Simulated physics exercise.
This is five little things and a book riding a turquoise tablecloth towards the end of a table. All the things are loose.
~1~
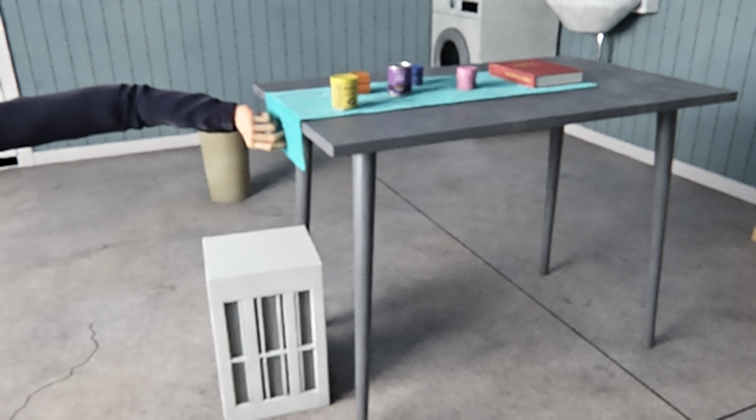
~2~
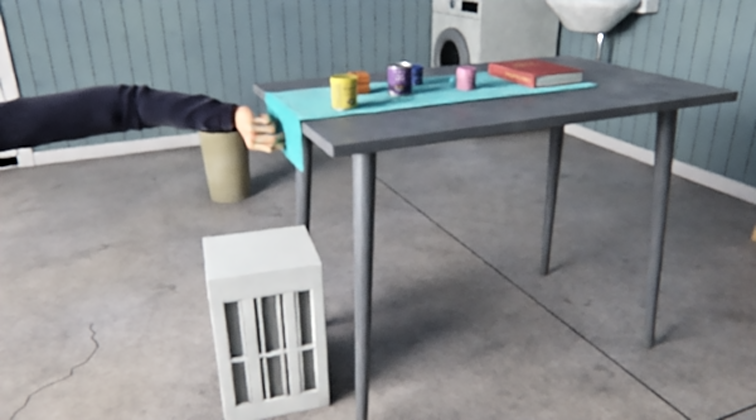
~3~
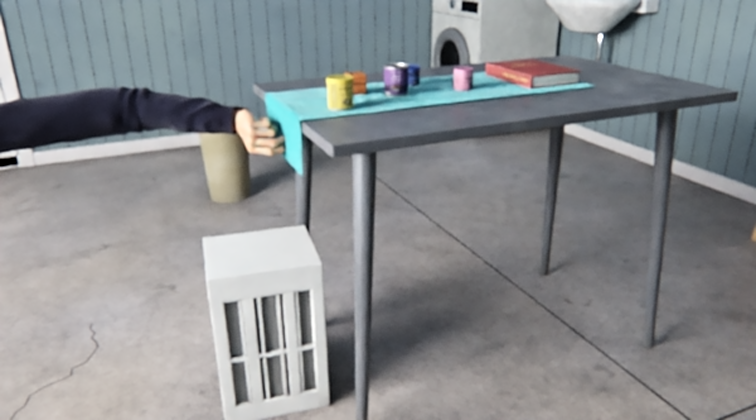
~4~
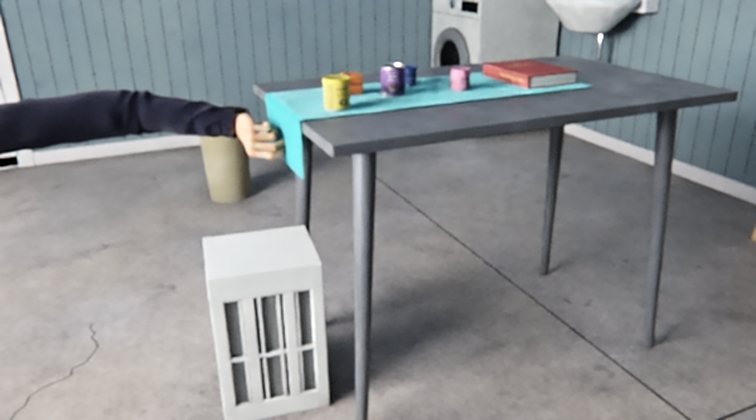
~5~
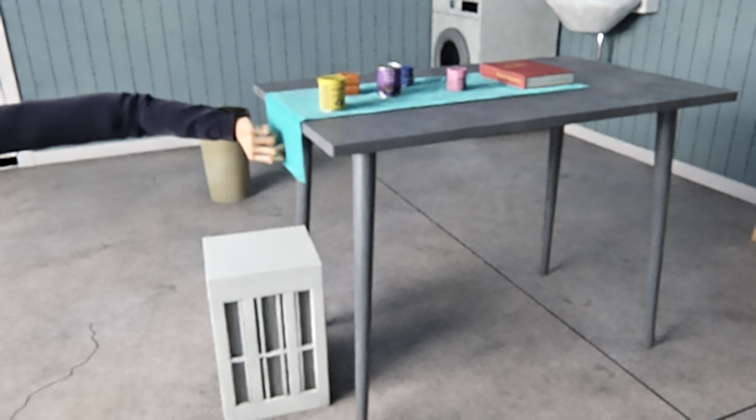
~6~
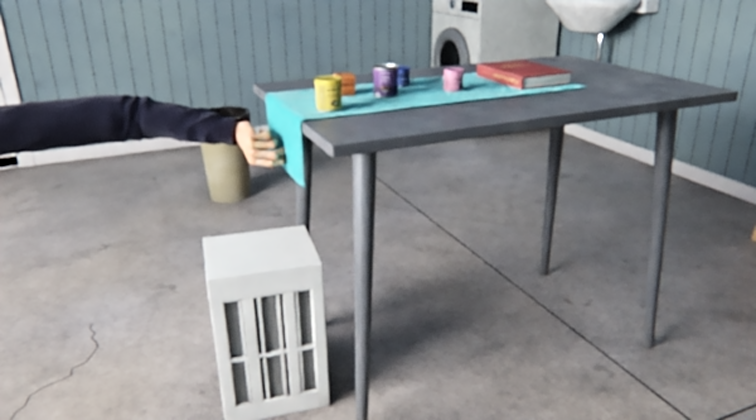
In a room with pale blue plank walls and a grey concrete floor, a still camera looks slightly down at a dark grey table, with a white slatted crate in front. A turquoise cloth along the tabletop carries yellow, orange, purple, blue and pink containers and a red book at right. A dark-sleeved arm from the left tugs the overhanging cloth slowly downward, and everything on it shifts slightly left together.
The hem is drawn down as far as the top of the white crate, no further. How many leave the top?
The table loses two.
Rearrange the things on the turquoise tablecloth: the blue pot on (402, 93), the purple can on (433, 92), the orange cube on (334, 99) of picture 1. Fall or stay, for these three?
The blue pot holds on; the purple can does not fall; the orange cube is carried off.
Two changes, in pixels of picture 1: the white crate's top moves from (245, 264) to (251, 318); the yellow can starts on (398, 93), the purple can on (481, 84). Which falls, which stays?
The yellow can drops off; the purple can holds on.
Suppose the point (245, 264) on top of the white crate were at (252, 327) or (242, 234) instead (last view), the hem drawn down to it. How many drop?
In that case 4 and 1.
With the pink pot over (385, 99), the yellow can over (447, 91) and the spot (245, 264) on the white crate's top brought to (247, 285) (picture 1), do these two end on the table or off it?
The pink pot comes down, the yellow can survives.
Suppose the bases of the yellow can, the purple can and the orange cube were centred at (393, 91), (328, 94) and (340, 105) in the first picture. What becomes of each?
The yellow can stays on; the purple can is carried off; the orange cube tumbles off.
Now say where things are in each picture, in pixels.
In the first frame, hem (304, 171); yellow can (344, 77); orange cube (359, 73); purple can (400, 65); blue pot (413, 66); pink pot (467, 68); top of the crate (245, 264).
In the second frame, hem (303, 171); yellow can (344, 77).
In the third frame, hem (302, 175); orange cube (355, 74).
In the fourth frame, hem (304, 179); purple can (393, 66); top of the crate (245, 264).
In the fifth frame, hem (305, 183); blue pot (403, 67).
In the sixth frame, hem (305, 188); yellow can (328, 78); orange cube (344, 75); purple can (386, 66); blue pot (399, 68); pink pot (454, 69).
A little later, hem near (287, 220); yellow can gone.
Next, hem on the crate; yellow can and orange cube gone.
When it is over, hem on the crate; yellow can and orange cube gone. The count of fallen things is two.
